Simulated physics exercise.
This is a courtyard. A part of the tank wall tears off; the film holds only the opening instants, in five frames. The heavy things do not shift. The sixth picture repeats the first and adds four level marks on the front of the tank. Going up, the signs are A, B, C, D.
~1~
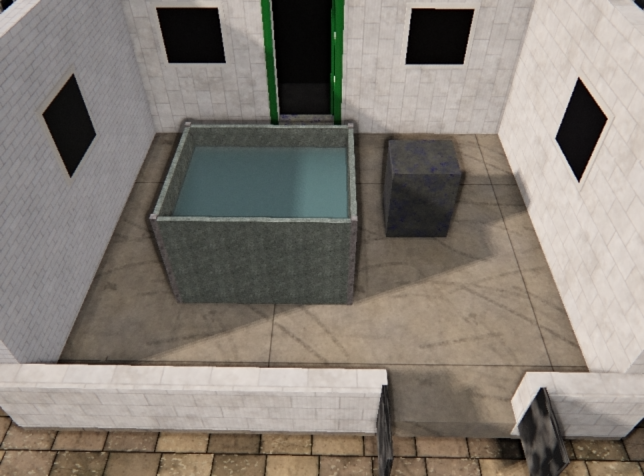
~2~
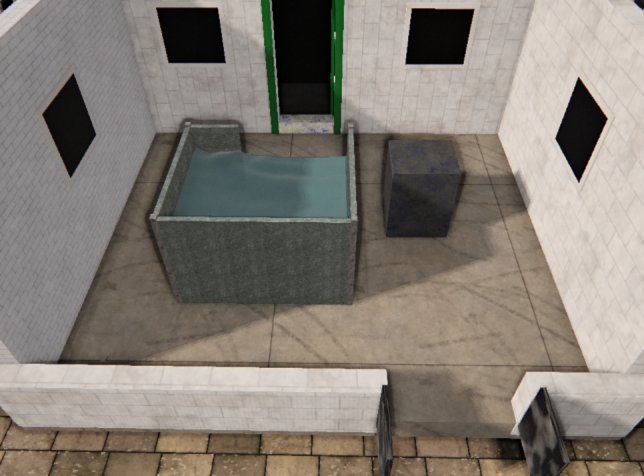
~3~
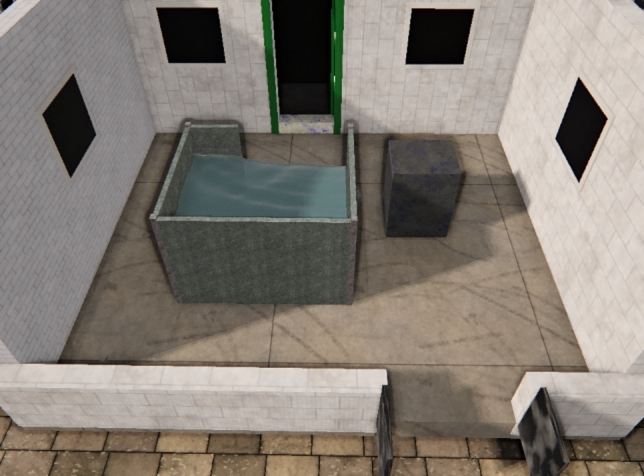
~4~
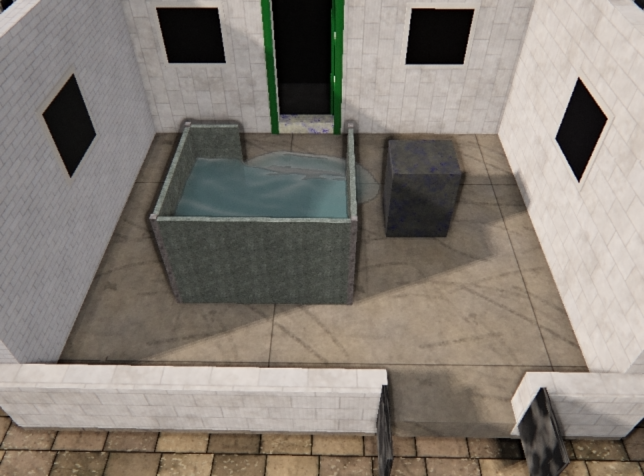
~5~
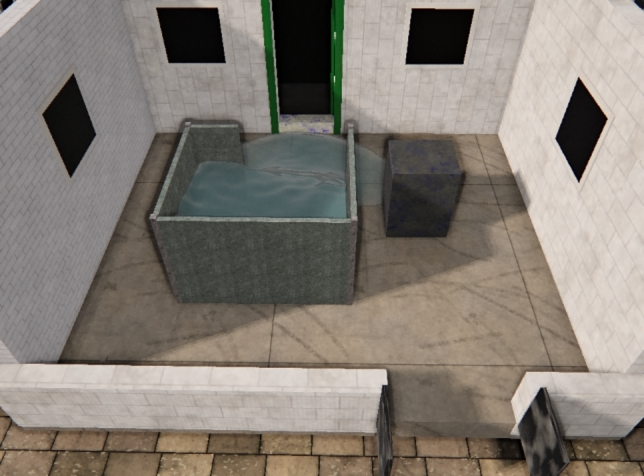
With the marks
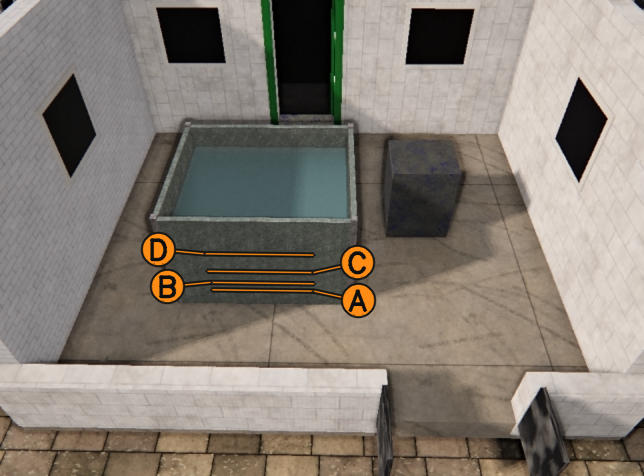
In a white-walled courtyard with a green-framed doorway, a stone tank of still water stands beside a dark block. Part of the tank's back wall disappears, and the water surface dips and ripples. A thin, clear sheet of water then spreads out behind the tank and rightward toward the block.
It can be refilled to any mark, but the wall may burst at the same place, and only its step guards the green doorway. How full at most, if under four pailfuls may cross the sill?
It is B.
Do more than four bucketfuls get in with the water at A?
No, not at all.
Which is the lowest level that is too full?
C.
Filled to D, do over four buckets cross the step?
Yes, that goes wrong.
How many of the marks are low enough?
Two of them.
In orange, A at (263, 290); B at (262, 283); C at (260, 271); D at (258, 254); from the bottom up A, B, C, D.
If A is chosen, nothing gets over.
If B is chosen, a bucket or two gets in.
If C is chosen, about 11 bucketfuls get in.
If D is chosen, dozens of bucketfuls pour in.
